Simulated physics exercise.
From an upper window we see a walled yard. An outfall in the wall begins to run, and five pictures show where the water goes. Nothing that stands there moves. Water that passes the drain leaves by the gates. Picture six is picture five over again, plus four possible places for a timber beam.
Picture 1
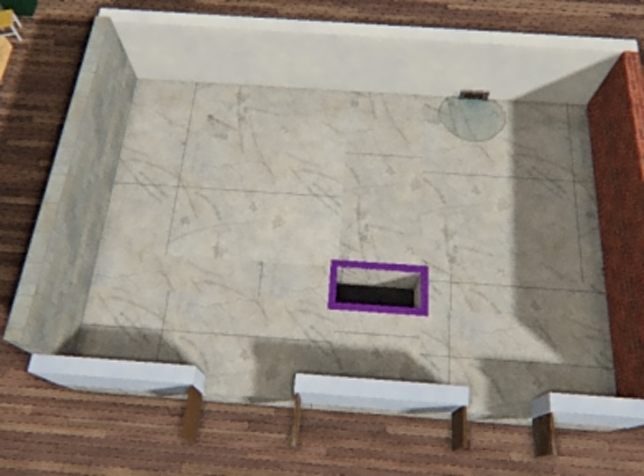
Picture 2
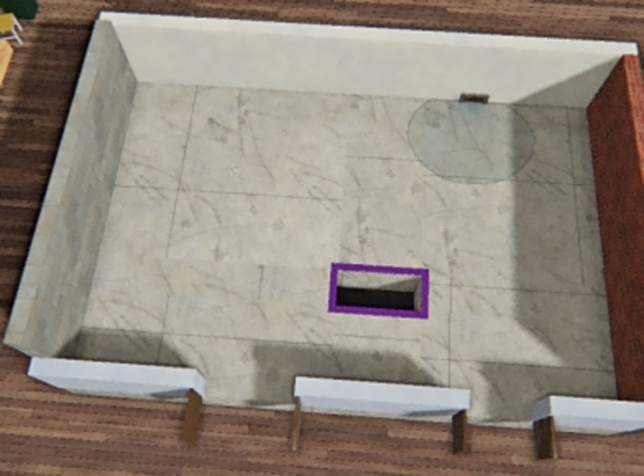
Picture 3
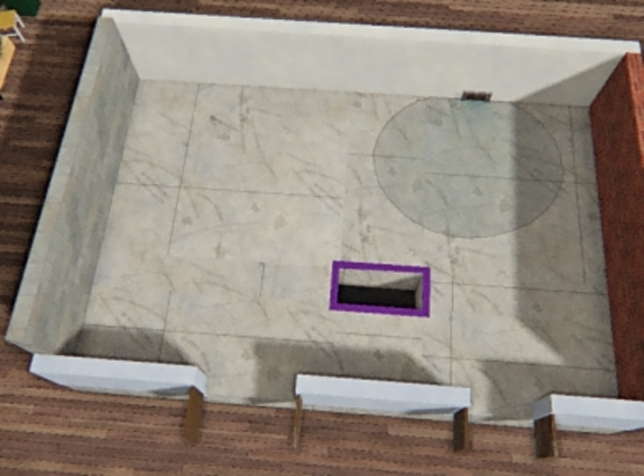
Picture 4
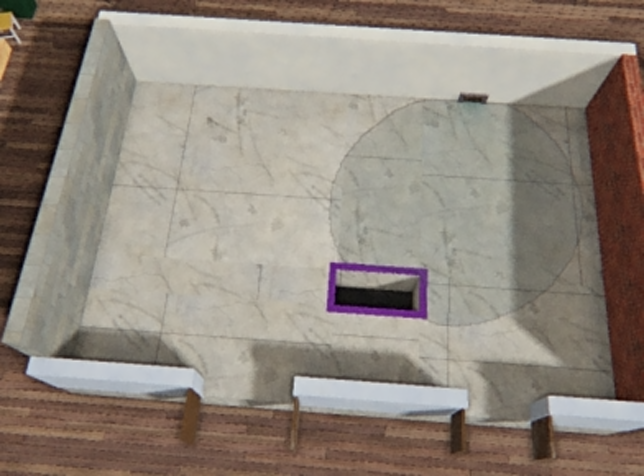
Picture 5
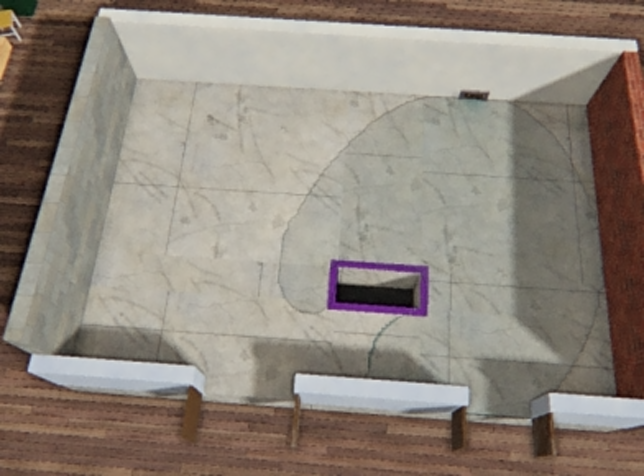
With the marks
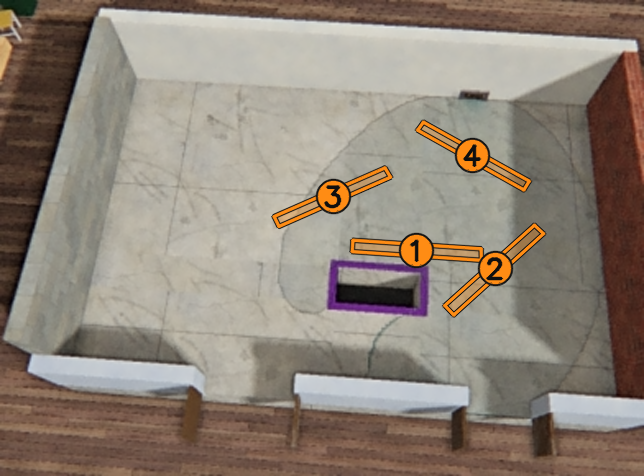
The video shows a walled yard from above as a thin, clear sheet of water spreads from a small outlet at the back wall across the pale floor, widening until it reaches around a purple-edged rectangular pit.
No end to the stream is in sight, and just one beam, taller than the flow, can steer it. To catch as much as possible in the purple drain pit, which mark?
Best: 2.
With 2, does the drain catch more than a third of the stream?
Yes.
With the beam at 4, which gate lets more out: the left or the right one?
The right one.
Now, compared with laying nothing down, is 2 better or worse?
Place 2 is better.
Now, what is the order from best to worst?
Best to worst: 2, 3, 4, 1.
In orange, 1 from (352, 245) to (481, 254); 2 from (449, 310) to (538, 229); 3 from (276, 221) to (387, 172); 4 from (420, 126) to (526, 185).
If 1 is chosen, about 3 % of the stream goes into the purple drain pit, about 93 % out by the gates.
If 2 is chosen, about 64 % of the stream goes into the purple drain pit, about 32 % out by the gates.
If 3 is chosen, about 38 % of the stream goes into the purple drain pit, about 57 % out by the gates.
If 4 is chosen, about 10 % of the stream goes into the purple drain pit, about 84 % out by the gates.
